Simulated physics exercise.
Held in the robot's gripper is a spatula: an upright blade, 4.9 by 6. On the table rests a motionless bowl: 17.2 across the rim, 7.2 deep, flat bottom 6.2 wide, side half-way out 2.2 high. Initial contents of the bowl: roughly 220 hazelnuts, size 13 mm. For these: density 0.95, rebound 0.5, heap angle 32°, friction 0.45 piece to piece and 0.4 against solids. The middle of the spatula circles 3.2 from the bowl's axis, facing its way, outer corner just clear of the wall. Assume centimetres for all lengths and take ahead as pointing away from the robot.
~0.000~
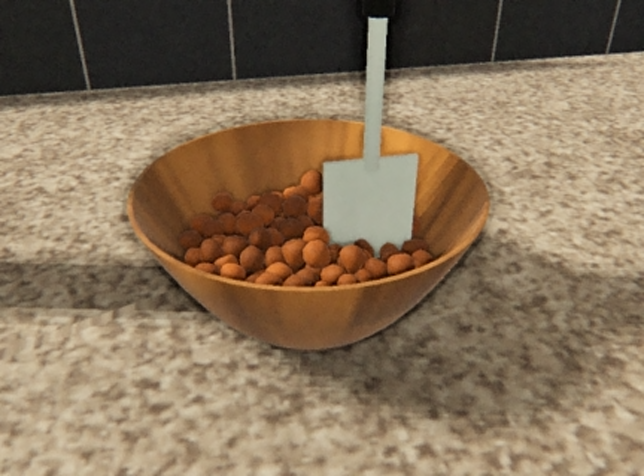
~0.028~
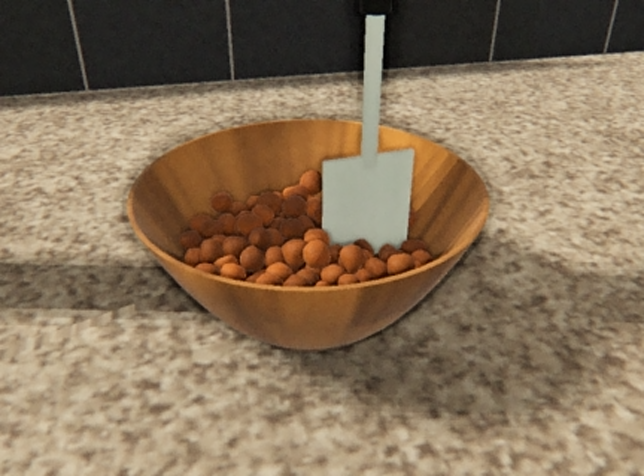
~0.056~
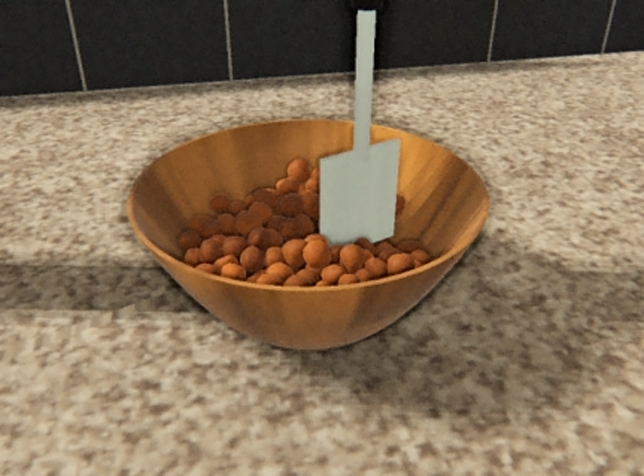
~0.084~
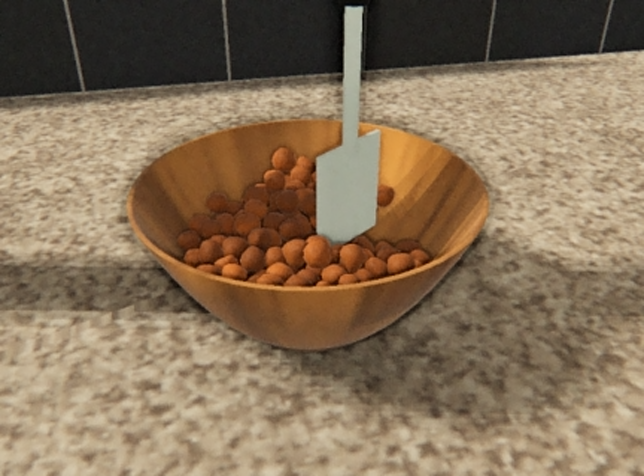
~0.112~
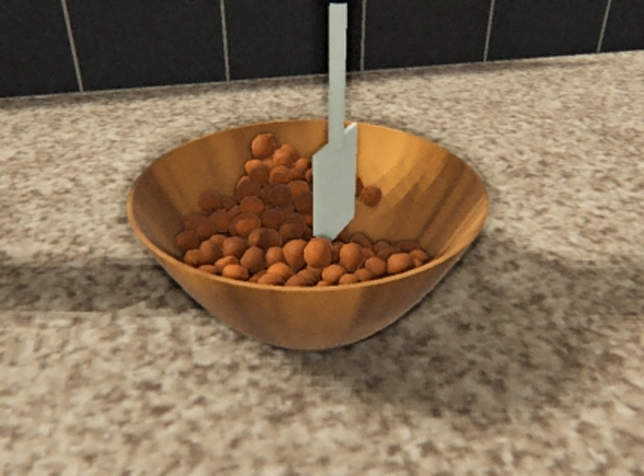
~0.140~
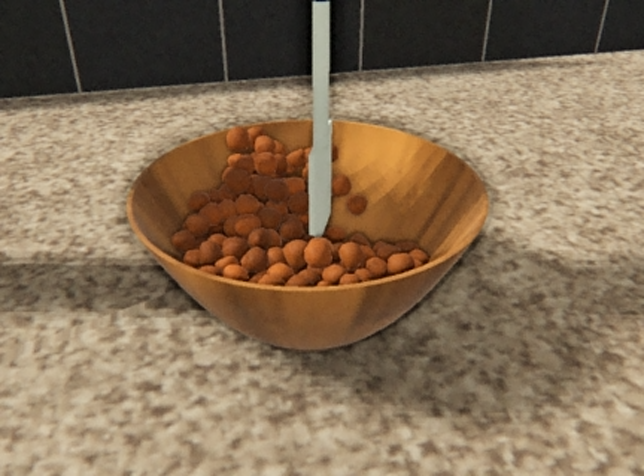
A pale upright spatula sweeping leftward and turning edge-on in a wooden bowl, pushing round brown nuts up the far side.
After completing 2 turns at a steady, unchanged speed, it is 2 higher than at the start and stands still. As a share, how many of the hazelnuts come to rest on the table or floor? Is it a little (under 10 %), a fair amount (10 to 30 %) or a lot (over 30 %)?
A little, under 10 %.
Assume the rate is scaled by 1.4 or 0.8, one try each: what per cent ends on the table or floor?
First try close to 15, second close to 5, in per cent.
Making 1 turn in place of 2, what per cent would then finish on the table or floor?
I'd expect around 5 per cent.
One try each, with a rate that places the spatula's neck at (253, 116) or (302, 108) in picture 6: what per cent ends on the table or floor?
Roughly 35 per cent on the first try and 15 per cent on the second.
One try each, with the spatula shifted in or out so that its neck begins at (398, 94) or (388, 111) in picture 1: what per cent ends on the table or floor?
5 and 10 %.
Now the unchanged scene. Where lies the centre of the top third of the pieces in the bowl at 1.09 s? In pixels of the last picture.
About (278, 263).
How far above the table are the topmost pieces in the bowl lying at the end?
I'd say close to 7.0 centimetres.
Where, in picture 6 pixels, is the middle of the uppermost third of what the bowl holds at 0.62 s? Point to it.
Somewhere around (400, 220) in the last view.
After 0.62 s, 323° round, highest piece 9 above the table; 213 in the bowl, 9 on the table or floor.
After 1.09 s, 220° round, highest piece 8 above the table; 208 in the bowl, 14 on the table or floor.
After 1.53 s, 0° round, highest piece 7 above the table; 208 in the bowl, 14 on the table or floor.
After 2.23 s, 0° round, highest piece 7 above the table; 208 in the bowl, 14 on the table or floor.
In the end, 208 in the bowl, 14 on the table or floor. That is 6 % on the table or floor.
